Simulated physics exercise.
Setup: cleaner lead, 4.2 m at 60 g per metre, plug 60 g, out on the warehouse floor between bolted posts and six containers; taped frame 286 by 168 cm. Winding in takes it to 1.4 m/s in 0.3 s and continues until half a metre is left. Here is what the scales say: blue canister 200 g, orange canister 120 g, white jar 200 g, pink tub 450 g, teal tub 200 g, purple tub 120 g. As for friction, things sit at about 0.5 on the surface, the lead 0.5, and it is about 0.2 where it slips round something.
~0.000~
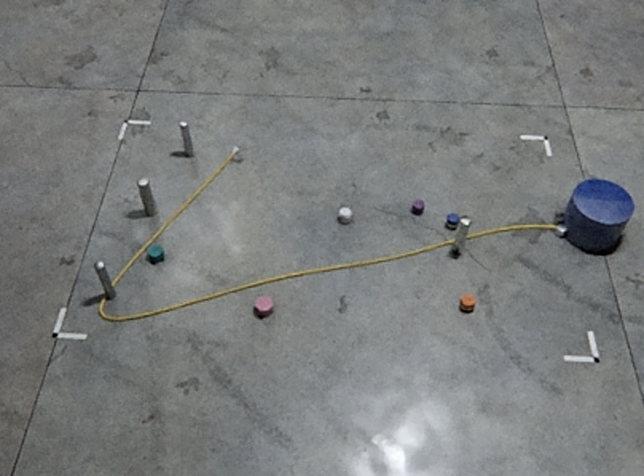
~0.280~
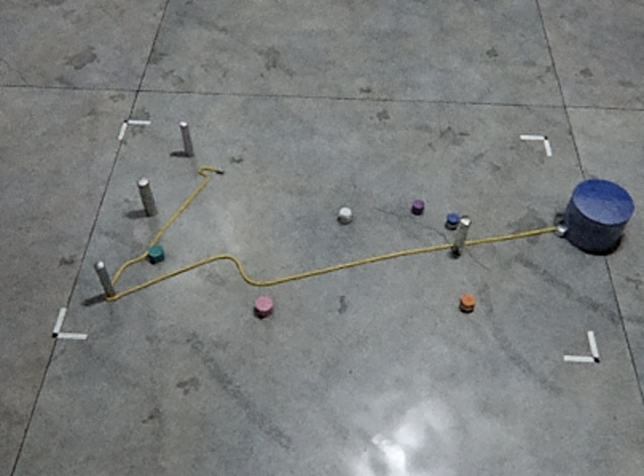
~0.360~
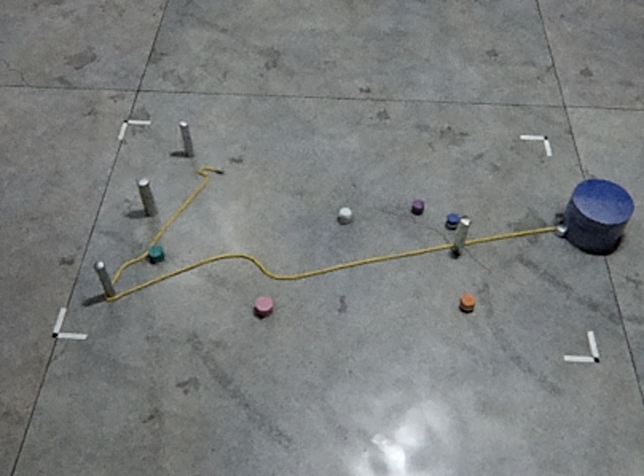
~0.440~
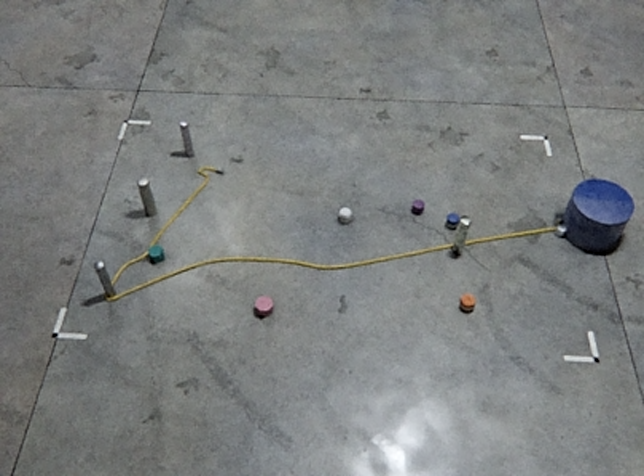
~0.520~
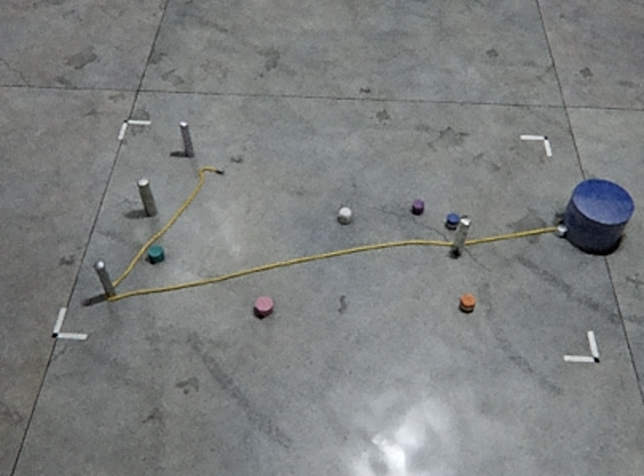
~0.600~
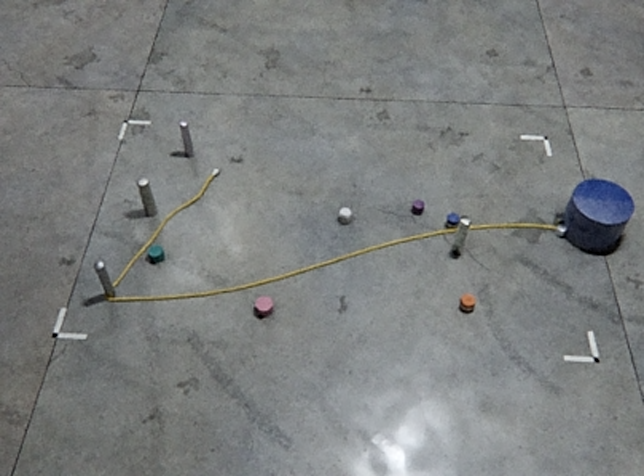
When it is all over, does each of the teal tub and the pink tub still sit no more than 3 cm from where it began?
My prediction: The teal tub stays home; the pink tub travels.
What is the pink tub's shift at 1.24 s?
Pink tub 0 cm.
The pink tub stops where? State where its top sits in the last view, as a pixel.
It comes to rest close to (302, 297).
By 1.2 s, plug at (123, 269); nothing else has moved.
By 1.9 s, plug at (279, 316); pink tub 7 cm off its start.
By 2.6 s, plug at (395, 218); pink tub 21 cm off its start at (302, 297).
By 3.2 s, plug at (527, 262); pink tub 21 cm off its start, blue canister 5 cm off its start.
By 4.0 s, plug at (528, 262); pink tub 21 cm off its start at (302, 297), teal tub 0 cm off its start at (155, 251), blue canister 5 cm off its start at (460, 216).
